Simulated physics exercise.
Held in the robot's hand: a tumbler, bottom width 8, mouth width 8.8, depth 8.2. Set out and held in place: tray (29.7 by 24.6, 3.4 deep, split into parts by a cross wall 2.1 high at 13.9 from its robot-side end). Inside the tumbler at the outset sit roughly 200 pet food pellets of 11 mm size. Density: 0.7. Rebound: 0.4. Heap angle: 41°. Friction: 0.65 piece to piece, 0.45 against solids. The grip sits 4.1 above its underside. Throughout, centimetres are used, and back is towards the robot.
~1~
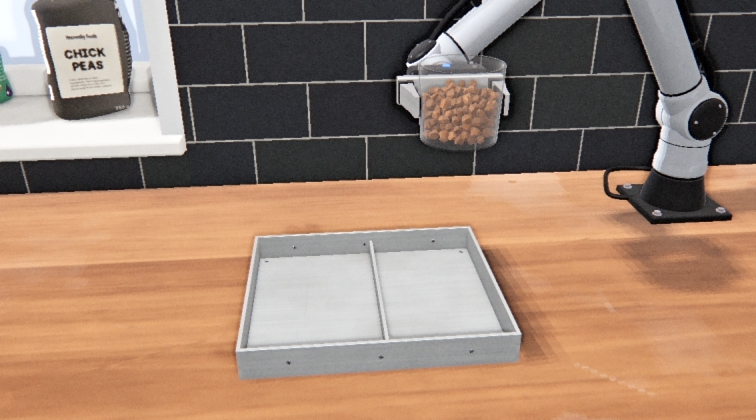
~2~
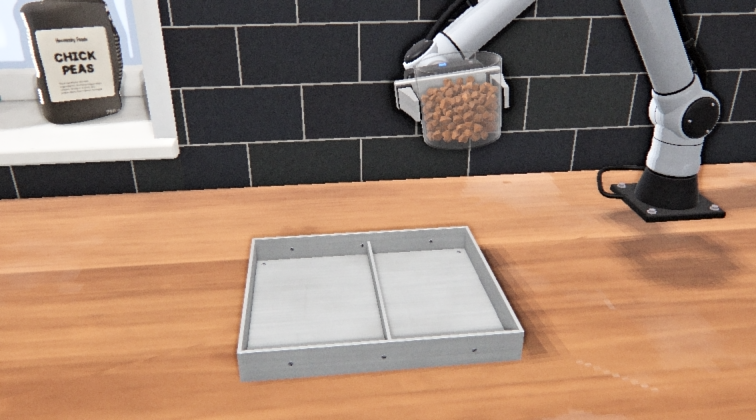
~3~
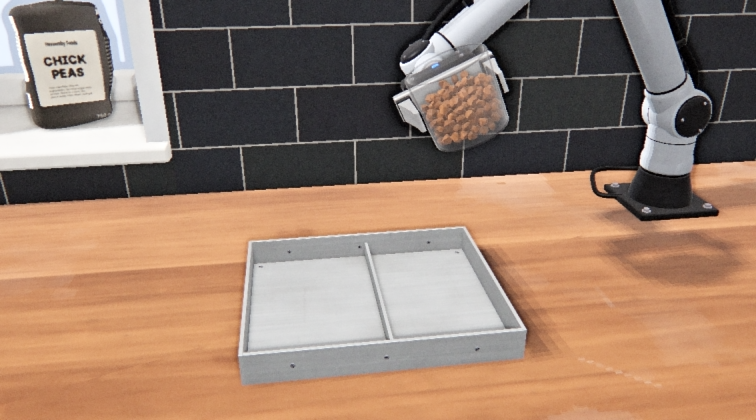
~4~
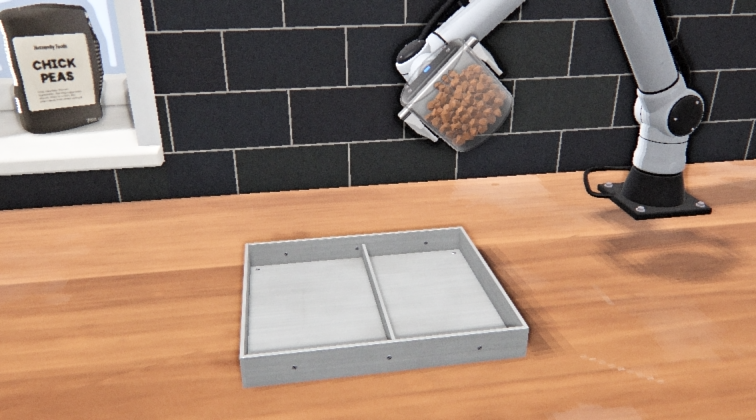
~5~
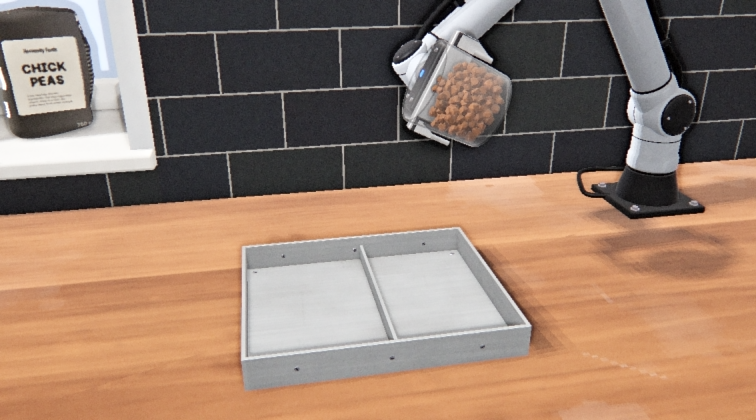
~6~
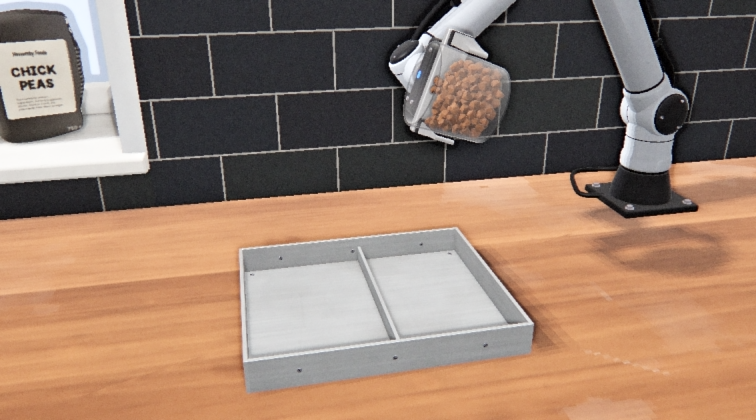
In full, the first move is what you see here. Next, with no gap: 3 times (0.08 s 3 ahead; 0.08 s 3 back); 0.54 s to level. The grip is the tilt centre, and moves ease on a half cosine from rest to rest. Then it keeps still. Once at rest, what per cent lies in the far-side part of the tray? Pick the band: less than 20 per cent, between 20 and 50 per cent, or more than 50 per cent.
The share is between 20 and 50 per cent.
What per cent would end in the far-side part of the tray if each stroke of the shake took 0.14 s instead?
Estimate: Close to 10 percent.
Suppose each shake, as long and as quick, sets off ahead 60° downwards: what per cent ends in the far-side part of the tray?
I'd say close to 10 per cent.
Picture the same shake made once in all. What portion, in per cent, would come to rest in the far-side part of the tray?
In that case, some 25 per cent.
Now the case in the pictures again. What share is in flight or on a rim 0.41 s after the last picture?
About 16 per cent.
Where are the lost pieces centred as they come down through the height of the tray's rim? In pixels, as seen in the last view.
Close to pixel (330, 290).
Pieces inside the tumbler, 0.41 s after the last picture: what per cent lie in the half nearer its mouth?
Around 45 per cent of it.
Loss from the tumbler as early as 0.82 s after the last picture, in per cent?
About 50 in a hundred parts are out by then.
Then, 0.41 s after the last picture, tilted 70° forward, highest piece 27 above the table; 122 in the tumbler, 47 in the far-side part, 1 in the robot-side part, 32 in flight or on a rim.
Then, 0.82 s after the last picture, tilted 22° forward, highest piece 29 above the table; 97 in the tumbler, 83 in the far-side part, 20 in the robot-side part, 2 on the table or floor.
Then, 1.22 s after the last picture, level, highest piece 29 above the table; 97 in the tumbler, 83 in the far-side part, 20 in the robot-side part, 2 on the table or floor.
Then, 2.27 s after the last picture, level, highest piece 28 above the table; 97 in the tumbler, 83 in the far-side part, 20 in the robot-side part, 2 on the table or floor.
Final count, 97 in the tumbler, 83 in the far-side part, 20 in the robot-side part, 2 on the table or floor. That is 41 % in the far-side part of the tray.
